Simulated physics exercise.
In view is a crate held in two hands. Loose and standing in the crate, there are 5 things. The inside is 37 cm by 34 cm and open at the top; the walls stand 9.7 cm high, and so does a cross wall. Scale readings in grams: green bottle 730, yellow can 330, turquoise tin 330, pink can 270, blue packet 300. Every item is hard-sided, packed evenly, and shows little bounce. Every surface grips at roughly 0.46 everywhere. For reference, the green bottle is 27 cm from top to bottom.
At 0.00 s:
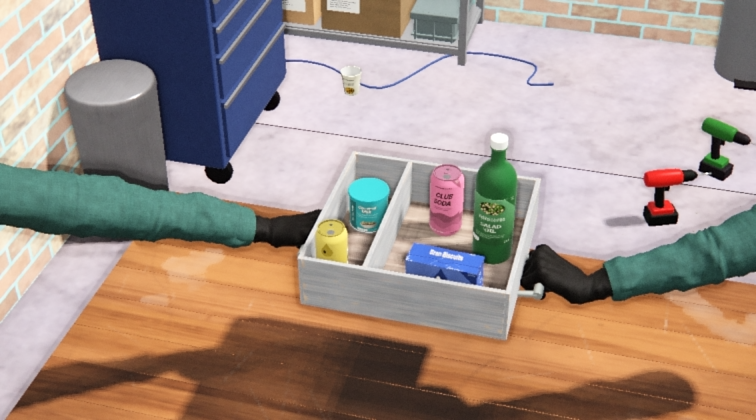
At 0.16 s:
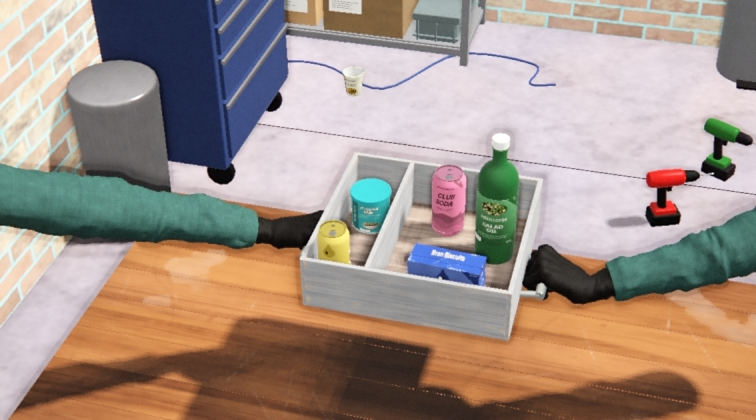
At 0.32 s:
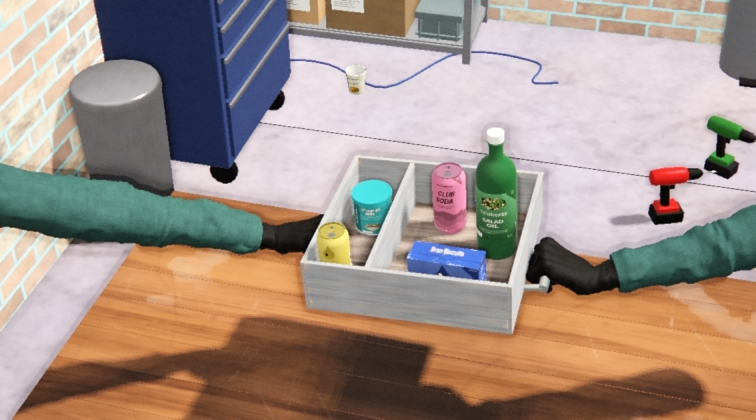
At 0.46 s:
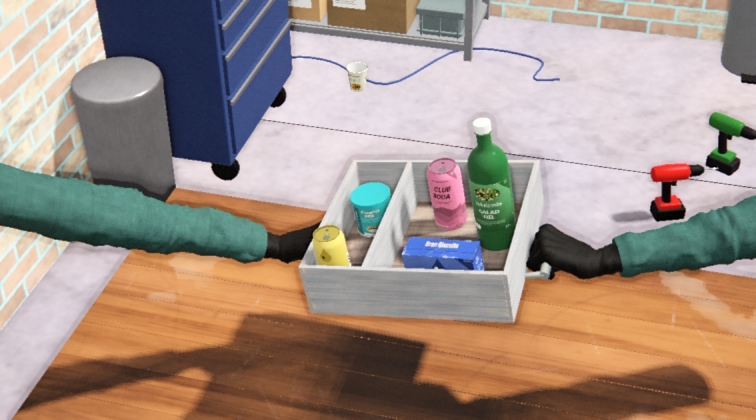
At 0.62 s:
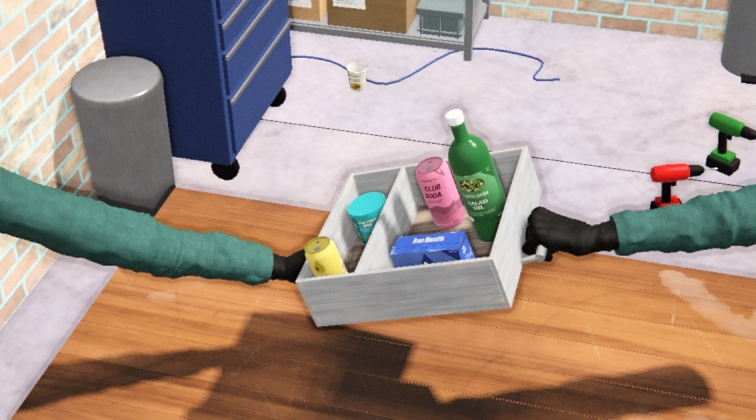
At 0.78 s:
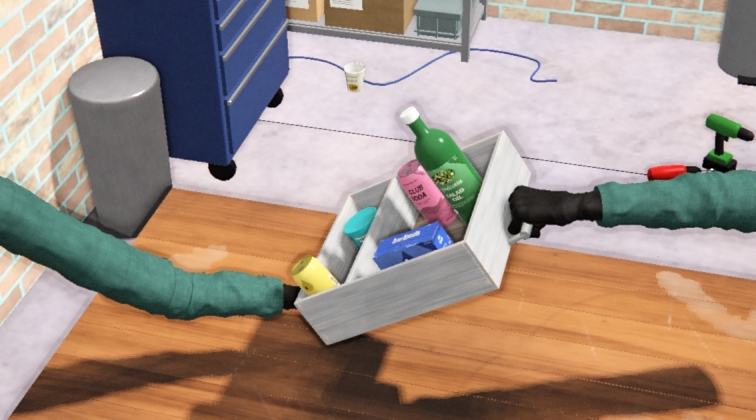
In a workshop, two gloved hands tilt a crate of containers steeply down to the left.
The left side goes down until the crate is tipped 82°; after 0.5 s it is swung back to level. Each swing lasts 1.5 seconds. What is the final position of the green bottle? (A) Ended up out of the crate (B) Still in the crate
A.
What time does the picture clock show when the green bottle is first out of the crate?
Answer: About 1.4 s.
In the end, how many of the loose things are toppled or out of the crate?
The count is 1.
After 1.28 s, tip 75°, left side down; green bottle on its side near (342, 280); blue packet moved 7 cm; pink can moved 6 cm.
After 2.78 s, tip 48°, left side down; green bottle now out of the crate; blue packet moved 7 cm; pink can moved 6 cm.
In the end (4.1 s), out of the crate, green bottle; not toppled but over 5 cm from the start, pink can and blue packet; the other 2 under 5 cm from the start. In the last view, green bottle near (293, 375).
